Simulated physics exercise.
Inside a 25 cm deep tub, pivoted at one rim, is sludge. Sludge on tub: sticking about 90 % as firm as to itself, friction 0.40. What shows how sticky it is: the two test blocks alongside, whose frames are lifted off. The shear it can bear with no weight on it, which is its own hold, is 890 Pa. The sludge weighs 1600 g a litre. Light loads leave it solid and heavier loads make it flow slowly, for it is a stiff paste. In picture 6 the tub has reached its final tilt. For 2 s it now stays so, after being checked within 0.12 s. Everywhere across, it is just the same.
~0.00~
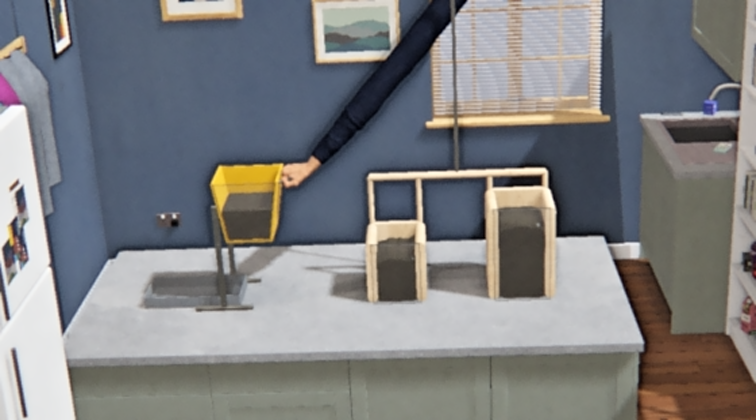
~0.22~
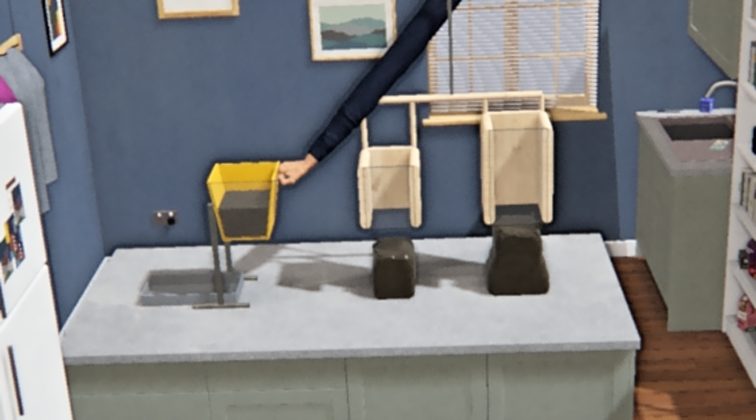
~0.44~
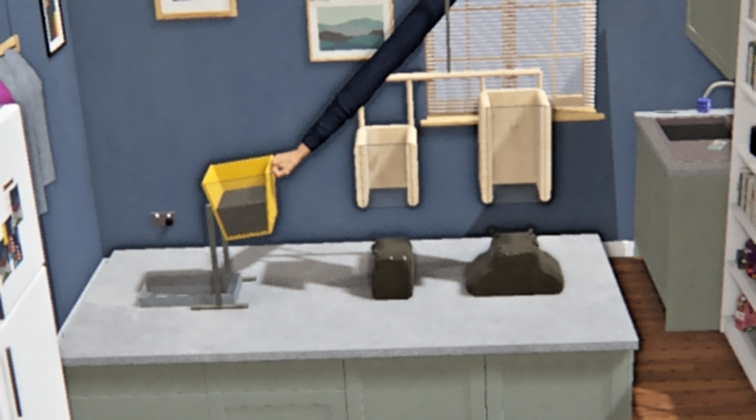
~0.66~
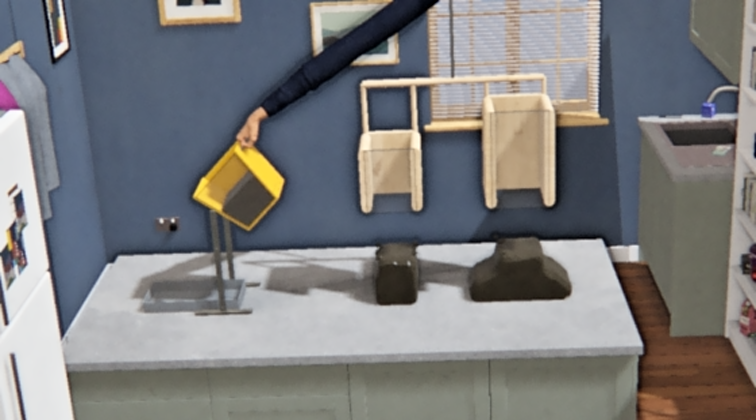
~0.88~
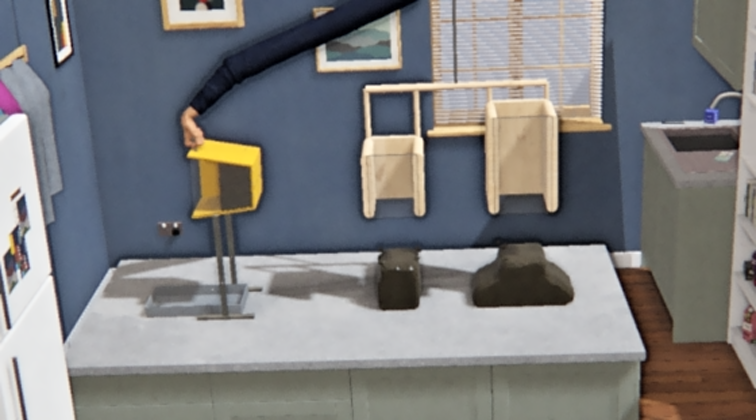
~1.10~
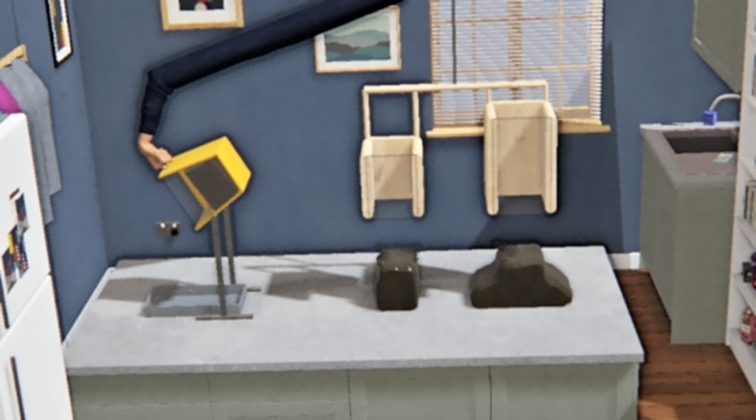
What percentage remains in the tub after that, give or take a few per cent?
0 %.
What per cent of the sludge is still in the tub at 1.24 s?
Near 100 %.
After 1.24 s, the tub is at 119 degrees and holds 98 %.
After 1.41 s, the tub is at 119 degrees and holds 1 %.
After 1.58 s, the tub is at 119 degrees and holds 0 %.
After 1.75 s, the tub is at 119 degrees and holds 0 %.
After 3.10 s, the tub is at 119 degrees and holds 0 %.
